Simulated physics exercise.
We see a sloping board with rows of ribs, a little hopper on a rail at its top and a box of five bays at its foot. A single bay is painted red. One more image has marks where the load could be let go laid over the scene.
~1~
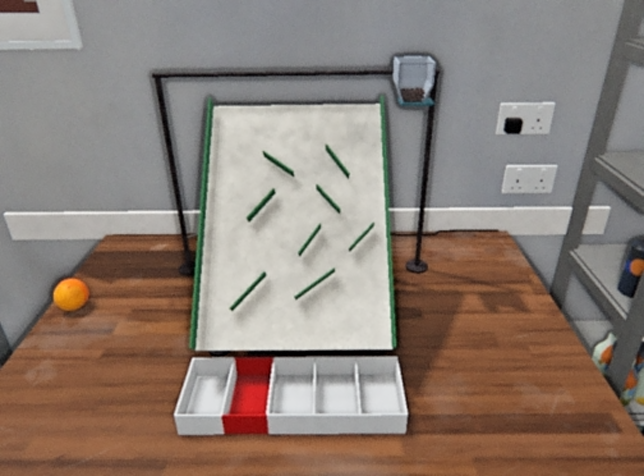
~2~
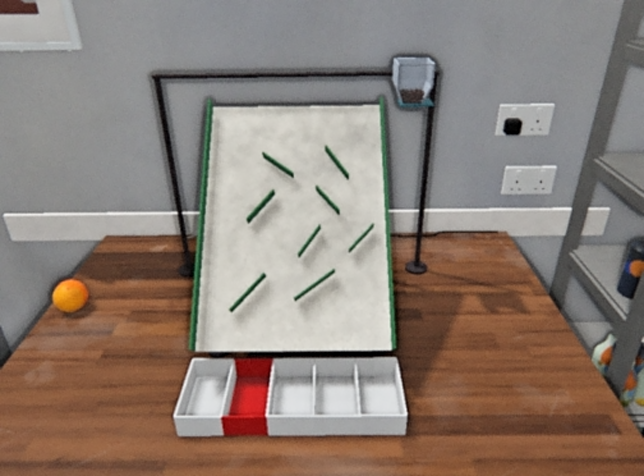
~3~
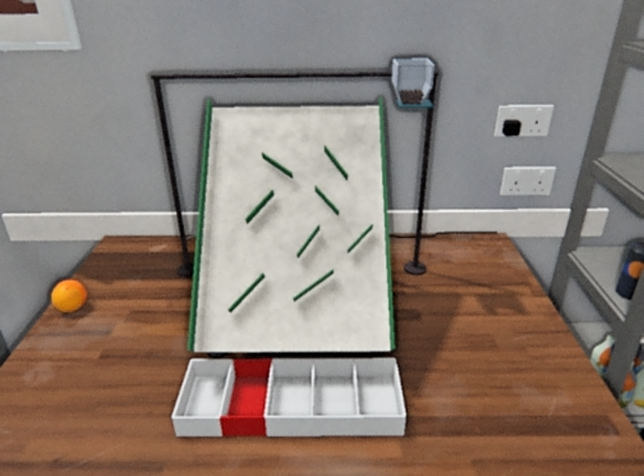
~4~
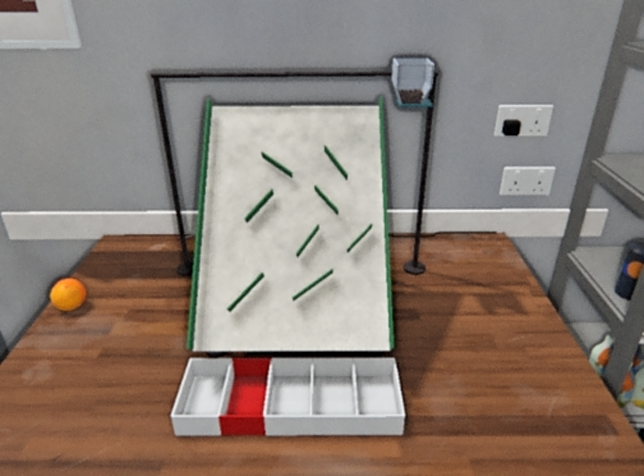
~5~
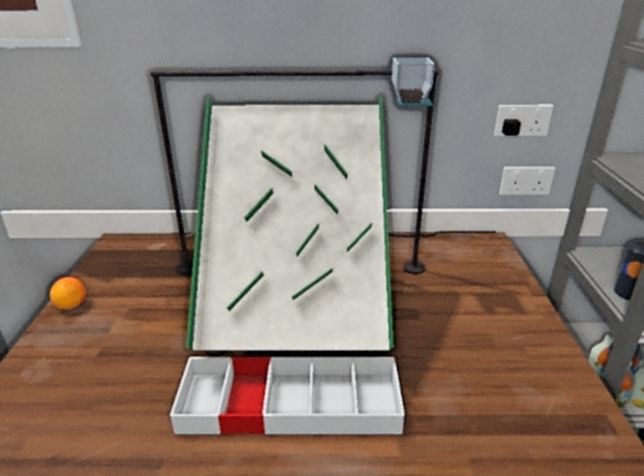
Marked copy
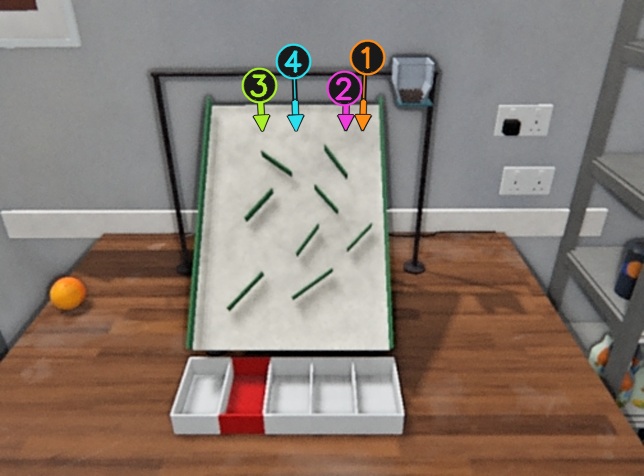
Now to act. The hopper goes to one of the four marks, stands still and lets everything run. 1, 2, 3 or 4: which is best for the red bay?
Go for 4.
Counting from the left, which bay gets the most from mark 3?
The first from the left.
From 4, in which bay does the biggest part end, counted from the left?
The second from the left.
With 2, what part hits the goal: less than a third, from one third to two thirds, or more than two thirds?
It is less than a third.
On the marked copy, mark 1 meets the board at (362, 124); mark 2 meets the board at (345, 124); mark 3 meets the board at (262, 125); mark 4 meets the board at (295, 125).
For mark 1, about a tenth in the red bay, roughly half in other bays, roughly a third outside the box.
For mark 2, roughly a quarter in the red bay, roughly half in other bays, roughly a third outside the box.
For mark 3, roughly a quarter in the red bay, roughly half in other bays, roughly a quarter outside the box.
For mark 4, roughly half in the red bay, roughly a quarter in other bays, roughly a quarter outside the box.
